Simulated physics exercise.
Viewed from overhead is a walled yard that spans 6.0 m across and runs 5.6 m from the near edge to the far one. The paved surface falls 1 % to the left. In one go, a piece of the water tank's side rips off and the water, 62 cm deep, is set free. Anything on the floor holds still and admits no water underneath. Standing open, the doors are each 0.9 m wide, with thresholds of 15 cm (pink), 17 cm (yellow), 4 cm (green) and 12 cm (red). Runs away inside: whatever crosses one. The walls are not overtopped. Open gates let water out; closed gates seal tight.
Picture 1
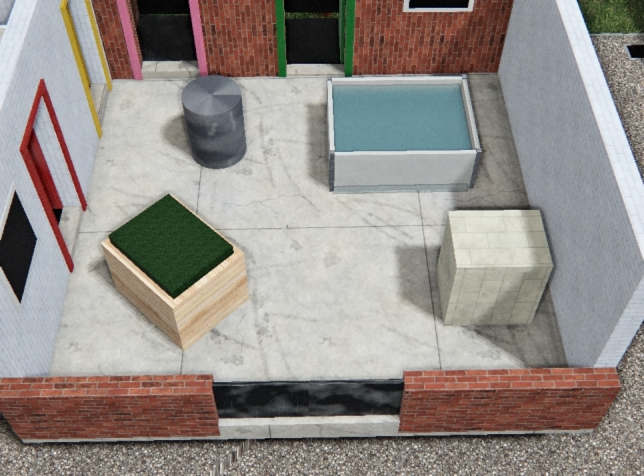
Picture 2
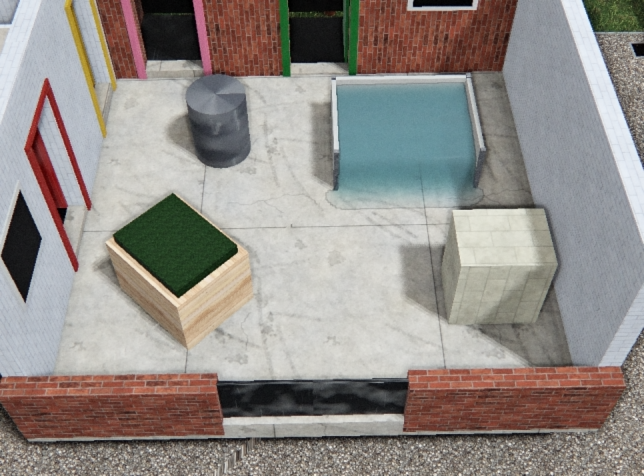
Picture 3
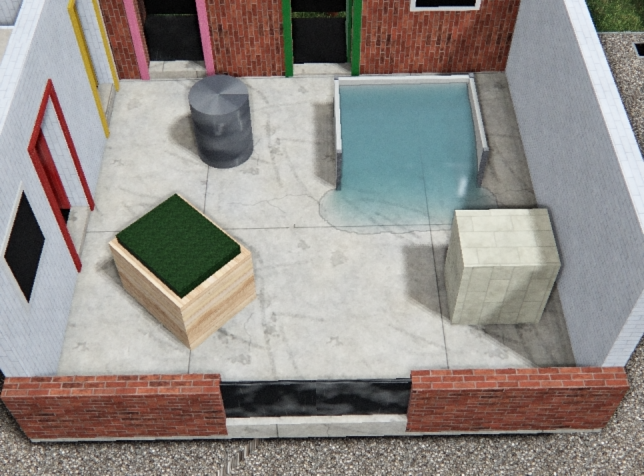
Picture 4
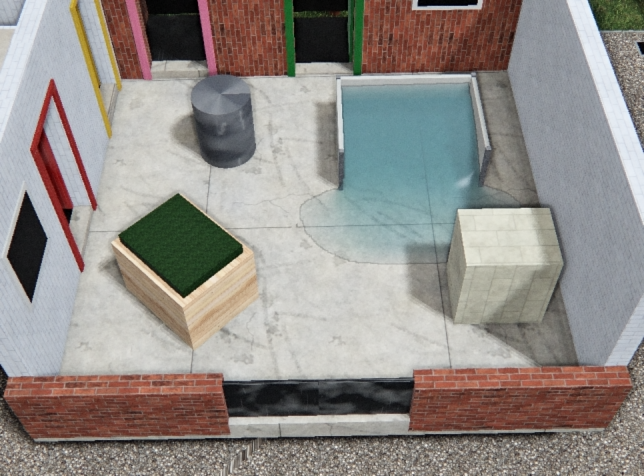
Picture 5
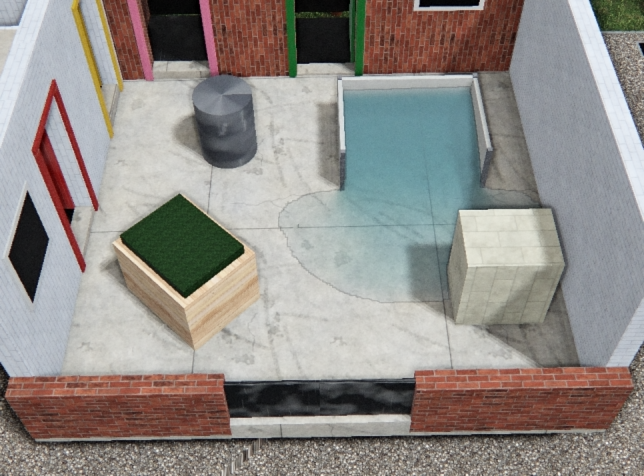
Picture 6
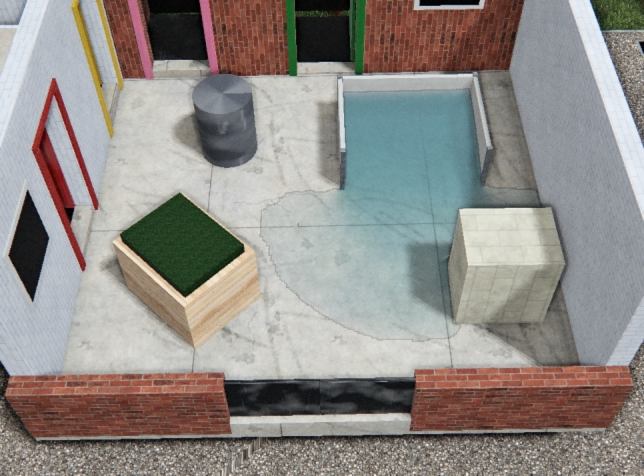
In a walled yard, a tank's front side gives way and water spreads across the floor.
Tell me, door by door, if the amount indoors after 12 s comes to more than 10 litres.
Door by door: The pink door lets in no more than 10 litres; the yellow door lets in no more than 10 litres; the green door lets in more than 10 litres; the red door lets in no more than 10 litres.
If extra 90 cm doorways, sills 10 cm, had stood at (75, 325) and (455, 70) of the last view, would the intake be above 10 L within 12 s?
First door beyond the limit, second door short of the limit.
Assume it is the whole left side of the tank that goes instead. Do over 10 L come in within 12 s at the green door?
So for green: No.
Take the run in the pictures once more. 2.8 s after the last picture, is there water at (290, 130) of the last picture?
Looks like it's not yet wet.
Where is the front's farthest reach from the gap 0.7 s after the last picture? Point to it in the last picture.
Point: Roughly (263, 403).
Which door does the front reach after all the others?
Pink.
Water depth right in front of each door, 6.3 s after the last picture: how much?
Depths in cm: Pink 11, yellow 6, green 2, red 6.
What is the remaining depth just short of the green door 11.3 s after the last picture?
7.5 cm or so.
Then, 0.7 s after the last picture water covers 35 % of the floor and is deepest (36 cm) near (391, 400); pink door not reached, yellow door not reached, green door not reached, red door not reached.
Then, 1.5 s after the last picture water covers 45 % of the floor and is deepest (32 cm) near (581, 382); pink door not reached, yellow door not reached, green door not reached, red door not reached.
Then, 2.8 s after the last picture water covers 60 % of the floor and is deepest (28 cm) near (71, 407); pink door not reached, yellow door not reached, green door not reached, red door 4 cm at the sill, 0 L in.
Then, 6.3 s after the last picture water covers 95 % of the floor and is deepest (16 cm) near (55, 407); pink door 11 cm at the sill, 0 L in, yellow door 6 cm at the sill, 0 L in, green door 2 cm at the sill, 0 L in, red door 6 cm at the sill, 0 L in.
Then, 11.3 s after the last picture water covers 95 % of the floor and is deepest (12 cm) near (87, 254); pink door 9 cm at the sill, 0 L in, yellow door 11 cm at the sill, 0 L in, green door 8 cm at the sill, 29 L in, red door 10 cm at the sill, 0 L in.
